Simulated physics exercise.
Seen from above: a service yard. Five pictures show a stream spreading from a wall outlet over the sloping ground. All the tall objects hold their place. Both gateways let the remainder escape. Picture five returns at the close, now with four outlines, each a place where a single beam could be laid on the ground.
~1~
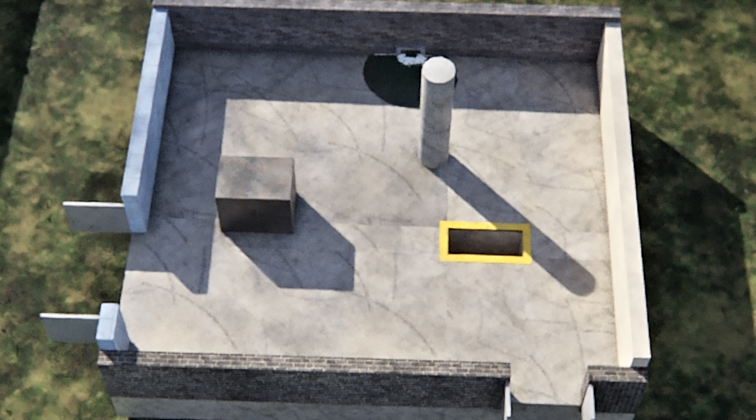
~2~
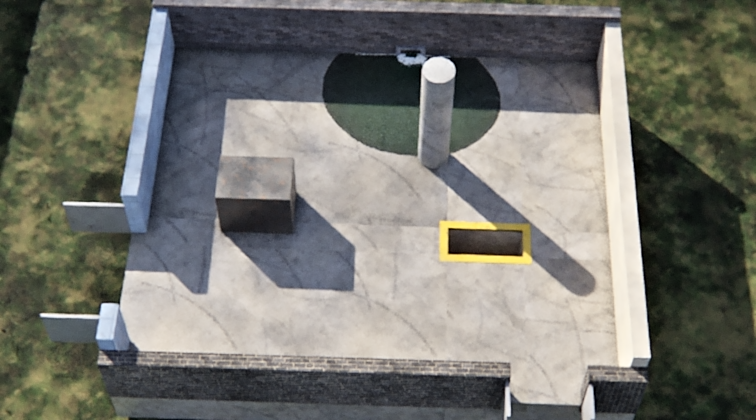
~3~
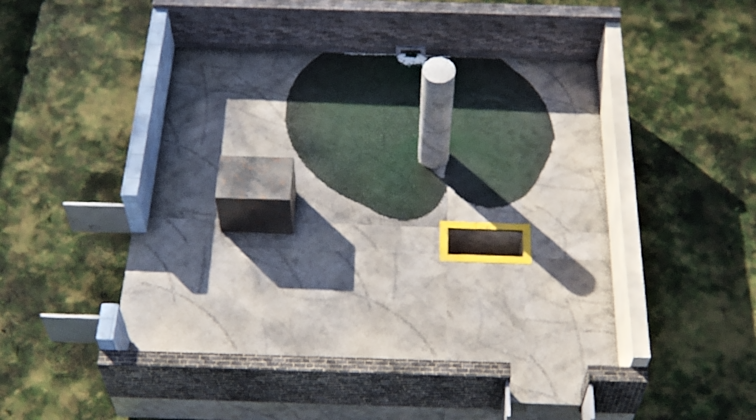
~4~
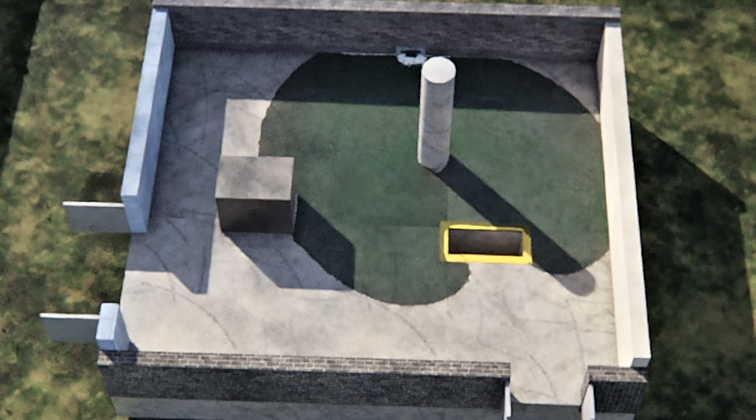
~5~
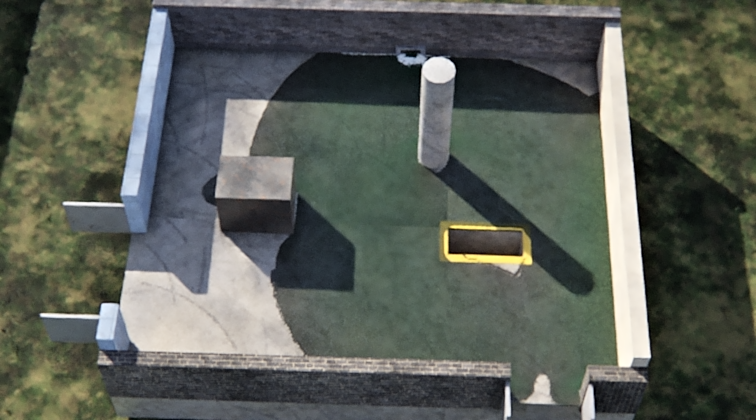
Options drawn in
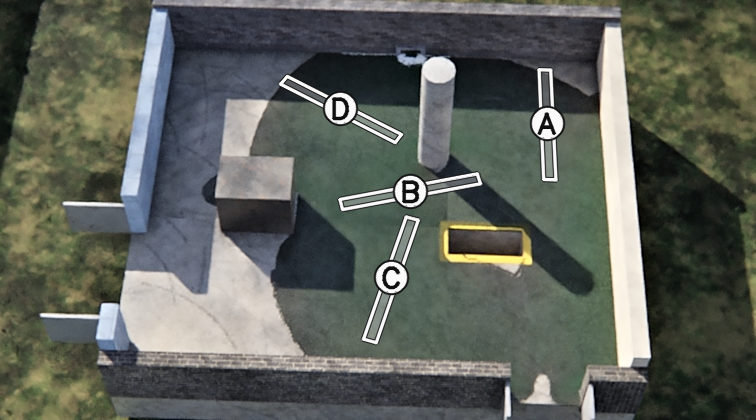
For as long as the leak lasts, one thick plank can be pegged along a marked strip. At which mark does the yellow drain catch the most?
Position A.
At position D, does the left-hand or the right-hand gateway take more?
More leaves on the right.
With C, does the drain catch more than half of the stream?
No.
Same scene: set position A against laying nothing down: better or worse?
It is better.
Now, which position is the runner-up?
C.
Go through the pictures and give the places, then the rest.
In the first picture, outfall at (411, 51); yellow drain at (485, 242); open gate at (543, 389); open gate at (138, 285); front seen at (377, 88), 3 % of the ground wet; yellow drain still dry.
In the second picture, front seen at (386, 149), 11 % of the ground wet; yellow drain still dry.
In the third picture, front seen at (506, 198), 25 % of the ground wet; yellow drain still dry.
In the fourth picture, front seen at (606, 246), 45 % of the ground wet; yellow drain taking water.
In the fifth picture, front seen at (617, 351), 65 % of the ground wet; yellow drain taking water.
On the marked copy, A from (549, 179) to (544, 69); B from (341, 204) to (478, 178); C from (369, 340) to (412, 218); D from (283, 80) to (398, 138).
If A is chosen, about 34 % of the stream goes into the yellow drain, about 65 % out by the gates.
If B is chosen, about 13 % of the stream goes into the yellow drain, about 84 % out by the gates.
If C is chosen, about 25 % of the stream goes into the yellow drain, about 69 % out by the gates.
If D is chosen, about 17 % of the stream goes into the yellow drain, about 80 % out by the gates.
